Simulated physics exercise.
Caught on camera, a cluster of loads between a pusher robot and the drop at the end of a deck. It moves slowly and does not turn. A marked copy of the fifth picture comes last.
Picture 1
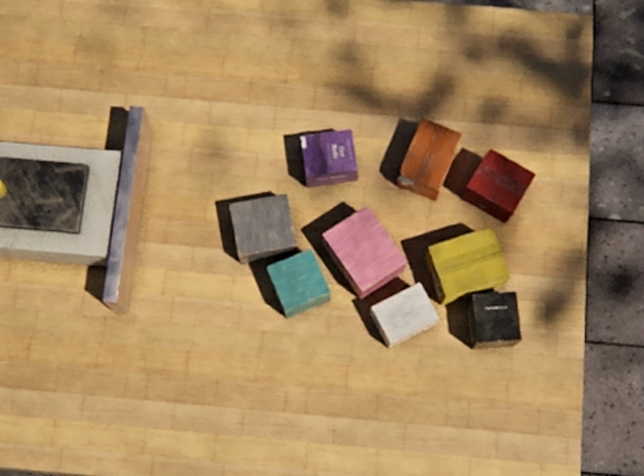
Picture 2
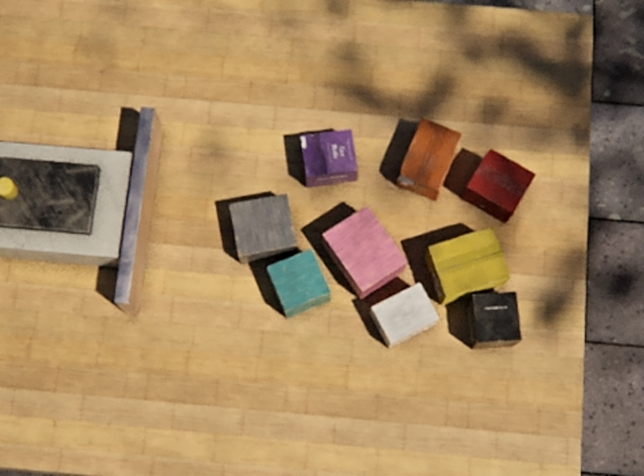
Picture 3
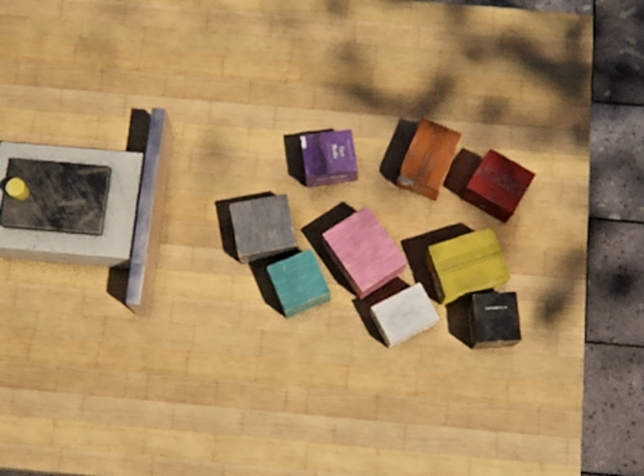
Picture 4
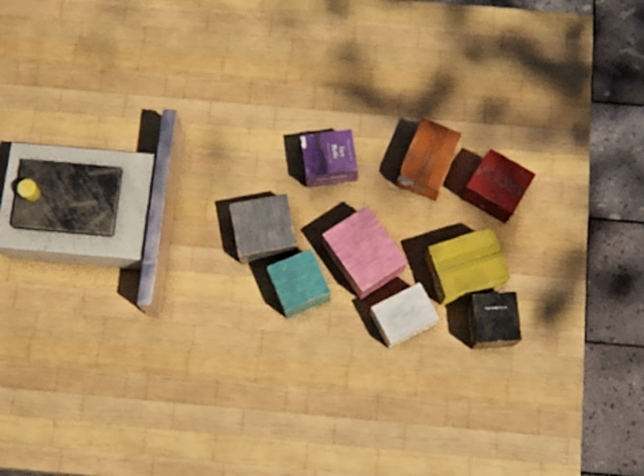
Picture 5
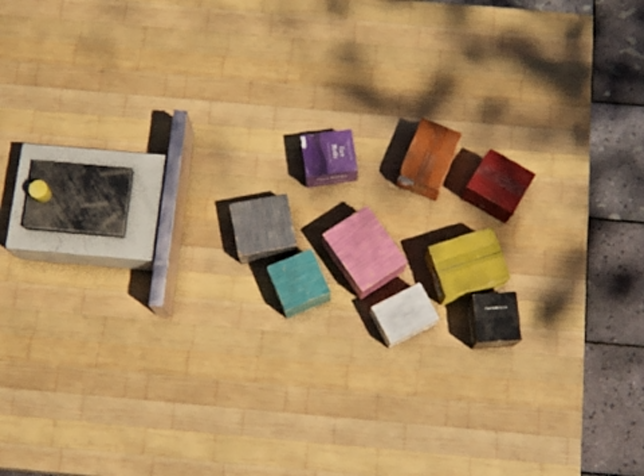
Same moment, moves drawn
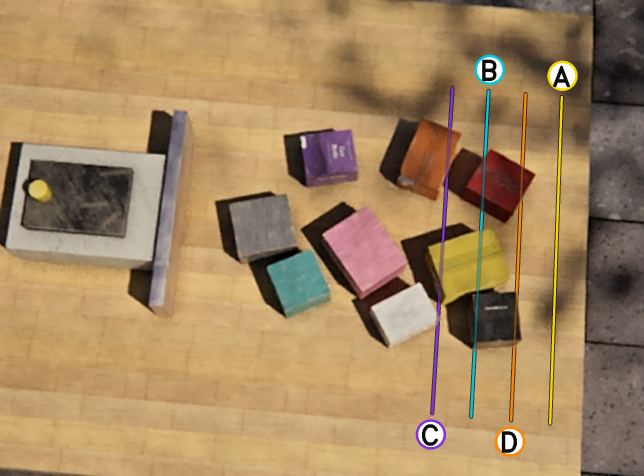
A pale grey machine with a dark top panel, a yellow knob and a wide upright blade at its front slides slowly rightward across a sunlit wooden deck, seen from above. Nine blocks sit ahead of it: purple, orange and red above, grey, teal, pink, white, yellow and black below. The machine keeps straight, narrowing the gap, while the blocks and camera stay still.
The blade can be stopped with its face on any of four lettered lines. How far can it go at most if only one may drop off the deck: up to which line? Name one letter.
C is the last line within the limit.
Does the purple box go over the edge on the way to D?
No.
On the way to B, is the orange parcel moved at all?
Yes.
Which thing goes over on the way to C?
The yellow parcel.
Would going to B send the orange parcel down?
No.
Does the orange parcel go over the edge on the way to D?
Yes.
On the marked copy, A at (556, 254); B at (480, 248); C at (443, 244); D at (519, 251).
With C. Early on, robot (185, 207); turquoise crate (303, 288); pink crate (375, 256).
Further on, robot (285, 216); yellow parcel (518, 275); black box (502, 327).
At the end, robot (359, 222); yellow parcel over the edge; red box (572, 185); one fallen.
As for the rest, A drops five; B drops two; D drops four.
